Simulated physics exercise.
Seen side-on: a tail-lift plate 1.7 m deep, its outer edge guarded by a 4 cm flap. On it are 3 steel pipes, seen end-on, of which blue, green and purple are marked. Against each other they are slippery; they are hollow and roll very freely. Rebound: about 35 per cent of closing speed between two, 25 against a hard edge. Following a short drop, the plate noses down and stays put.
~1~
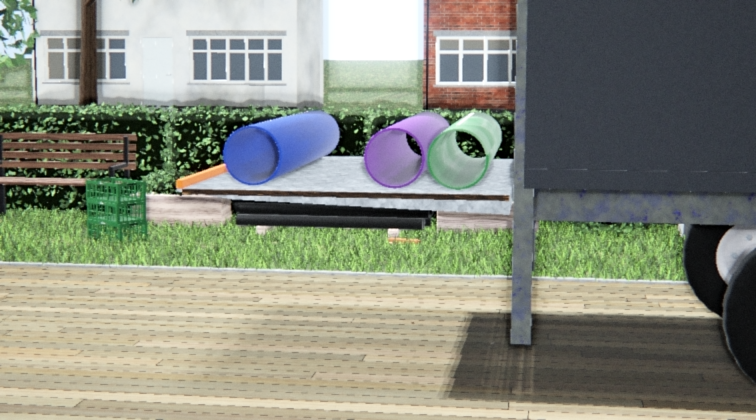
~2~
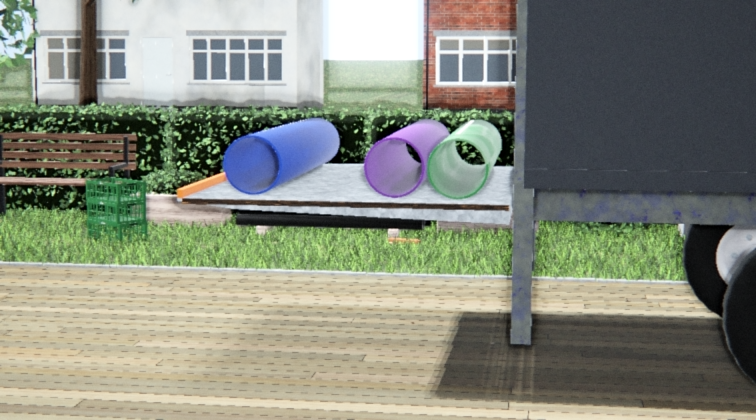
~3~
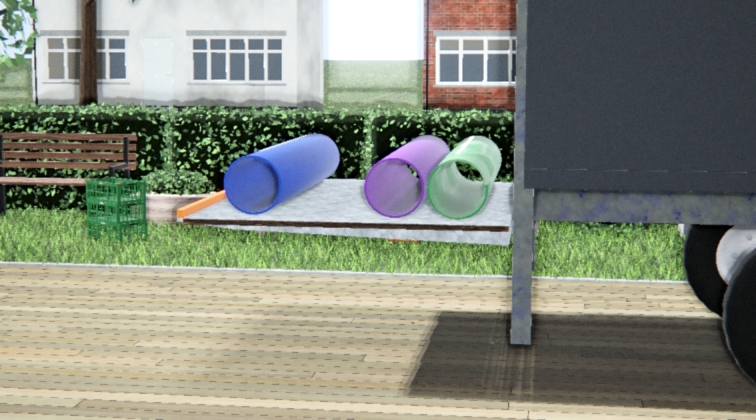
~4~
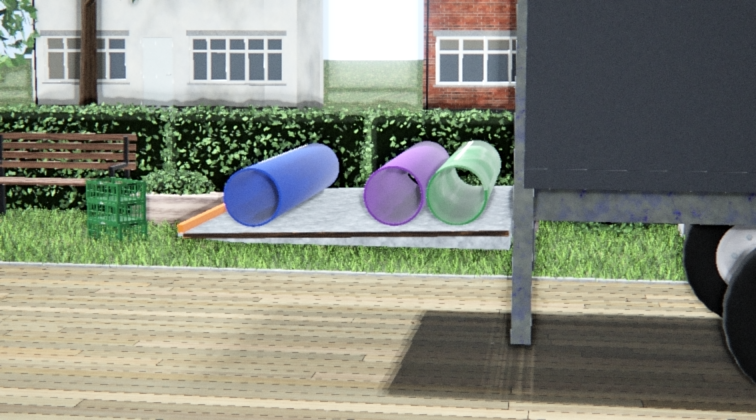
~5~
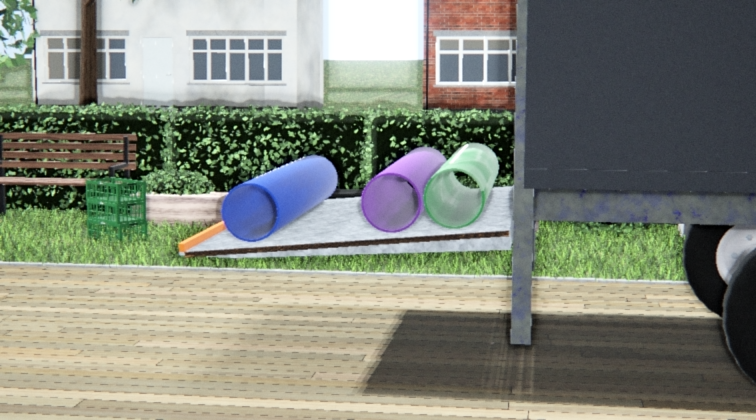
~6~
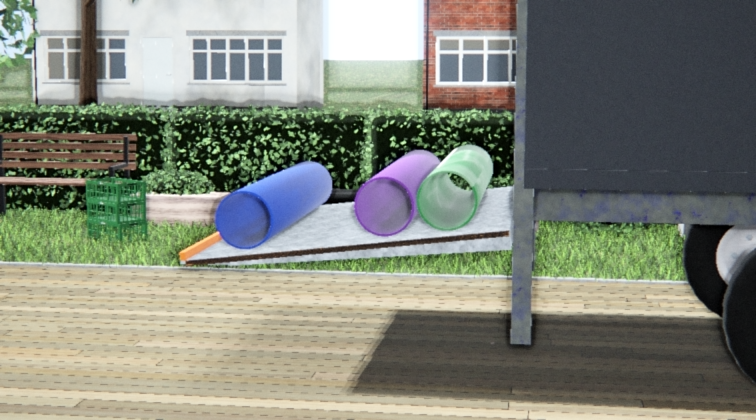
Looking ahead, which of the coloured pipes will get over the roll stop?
Result - blue is blocked, Green is blocked, Purple is blocked.
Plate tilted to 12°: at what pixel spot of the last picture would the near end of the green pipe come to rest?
It would finish close to (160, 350) in the last picture.
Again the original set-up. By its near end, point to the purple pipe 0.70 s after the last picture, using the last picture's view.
Roughly at (331, 212) in the last picture.
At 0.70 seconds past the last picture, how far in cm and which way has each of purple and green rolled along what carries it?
Purple: 35 to the left; green: 30 to the left.
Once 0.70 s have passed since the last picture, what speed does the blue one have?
About 0.1 m/s.
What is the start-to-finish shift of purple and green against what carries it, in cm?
The purple one moved 70 and the green one moved 70.
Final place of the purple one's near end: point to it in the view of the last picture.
(265, 218), roughly.
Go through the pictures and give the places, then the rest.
Blue (252, 156), green (458, 159), purple (394, 158); plate level; stop at (180, 184); 3 of the 3 make up the bottom layer on the plate, in the first frame.
Blue (252, 165), green (458, 169), purple (394, 168); plate level, in the second frame.
Blue (253, 185), green (458, 189), purple (394, 188); plate level, in the third frame.
Blue (252, 198), green (457, 195), purple (394, 196); plate tilted 2°; stop at (180, 229), in the fourth frame.
Blue (250, 213), green (454, 198), purple (391, 203); plate tilted 5°, in the fifth frame.
Blue (244, 220), green (447, 200), purple (384, 207); plate tilted 7°; stop at (183, 257), in the sixth frame.
Another 0.7 s on from the last picture, blue is on the plate, 10 cm from the stop; green is on the plate, 110 cm from the stop, rolling left; purple is on the plate, 75 cm from the stop, rolling left; 0 of 3 are off.
In the end (1.5 s after the last picture), blue is on the plate, 10 cm from the stop; green is on the plate, 75 cm from the stop; purple is on the plate, 40 cm from the stop; 0 of 3 are off.
